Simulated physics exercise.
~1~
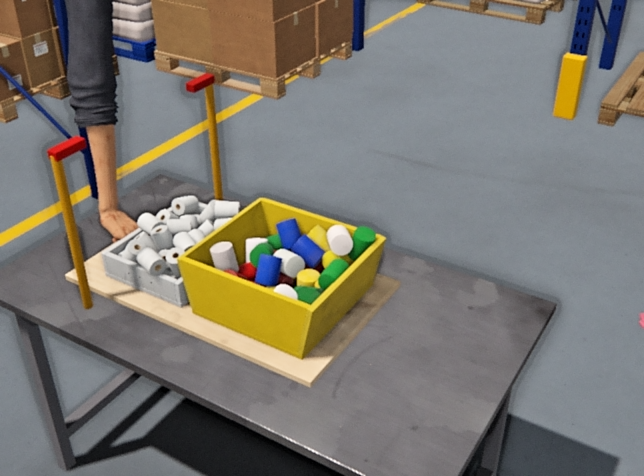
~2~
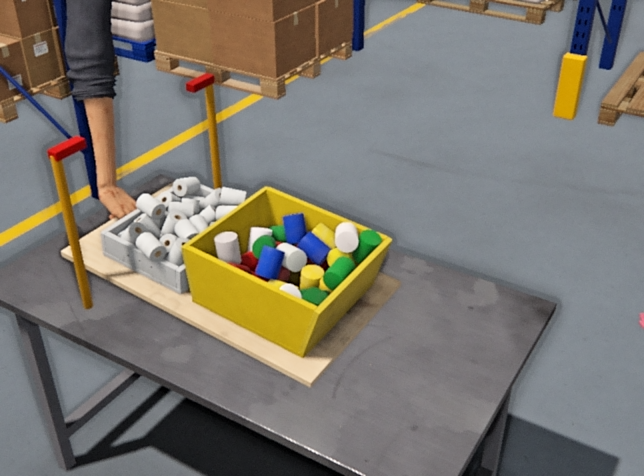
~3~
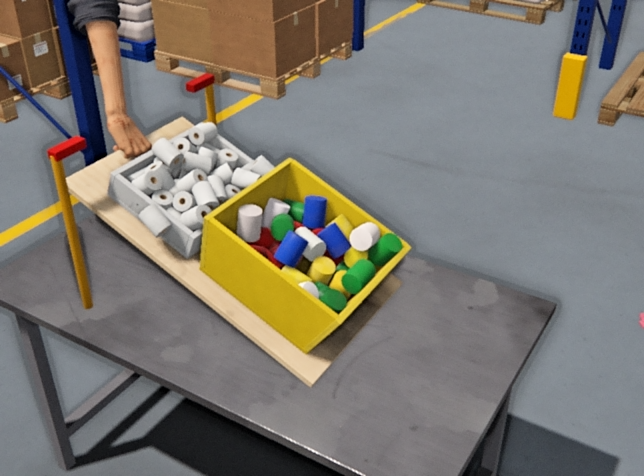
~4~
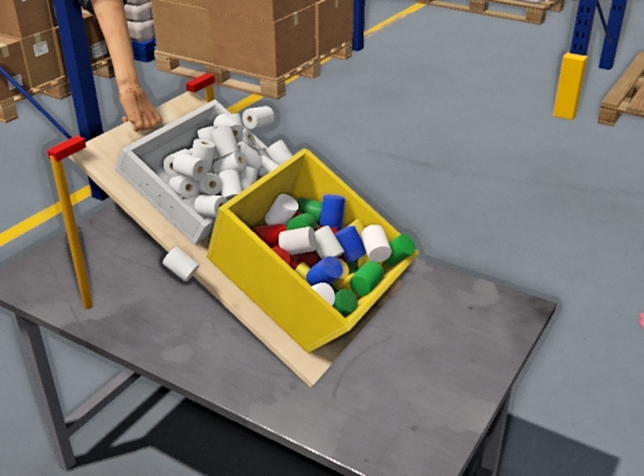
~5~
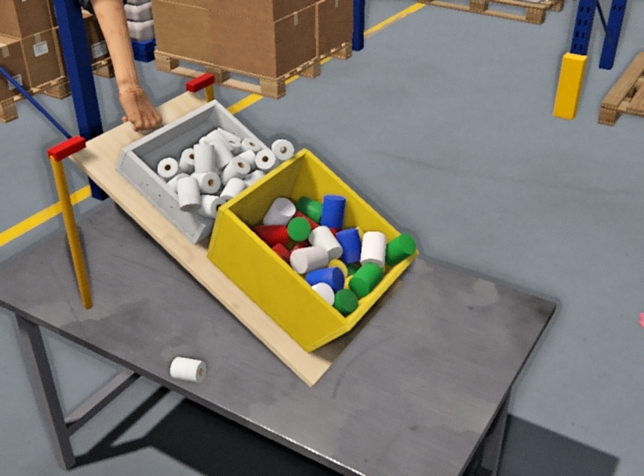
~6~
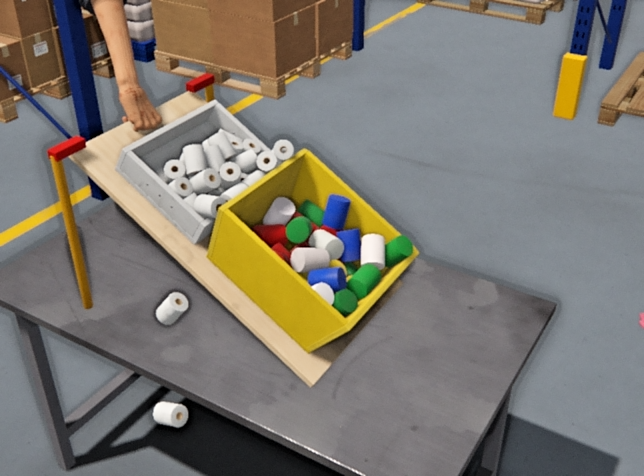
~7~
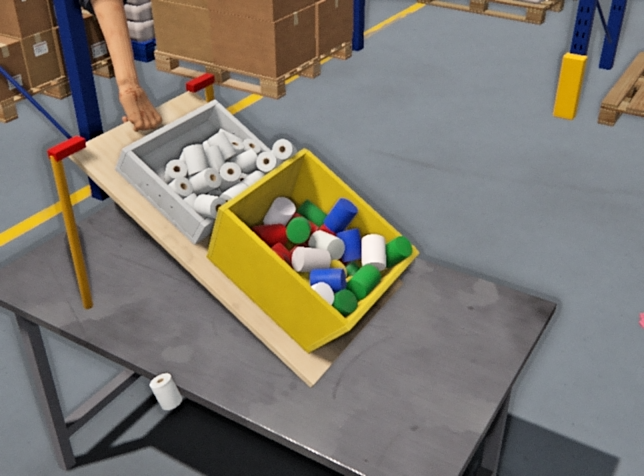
Board tilted by a hand against red-topped stops, tipping two open containers and spilling two white rolls while coloured pieces stay in.
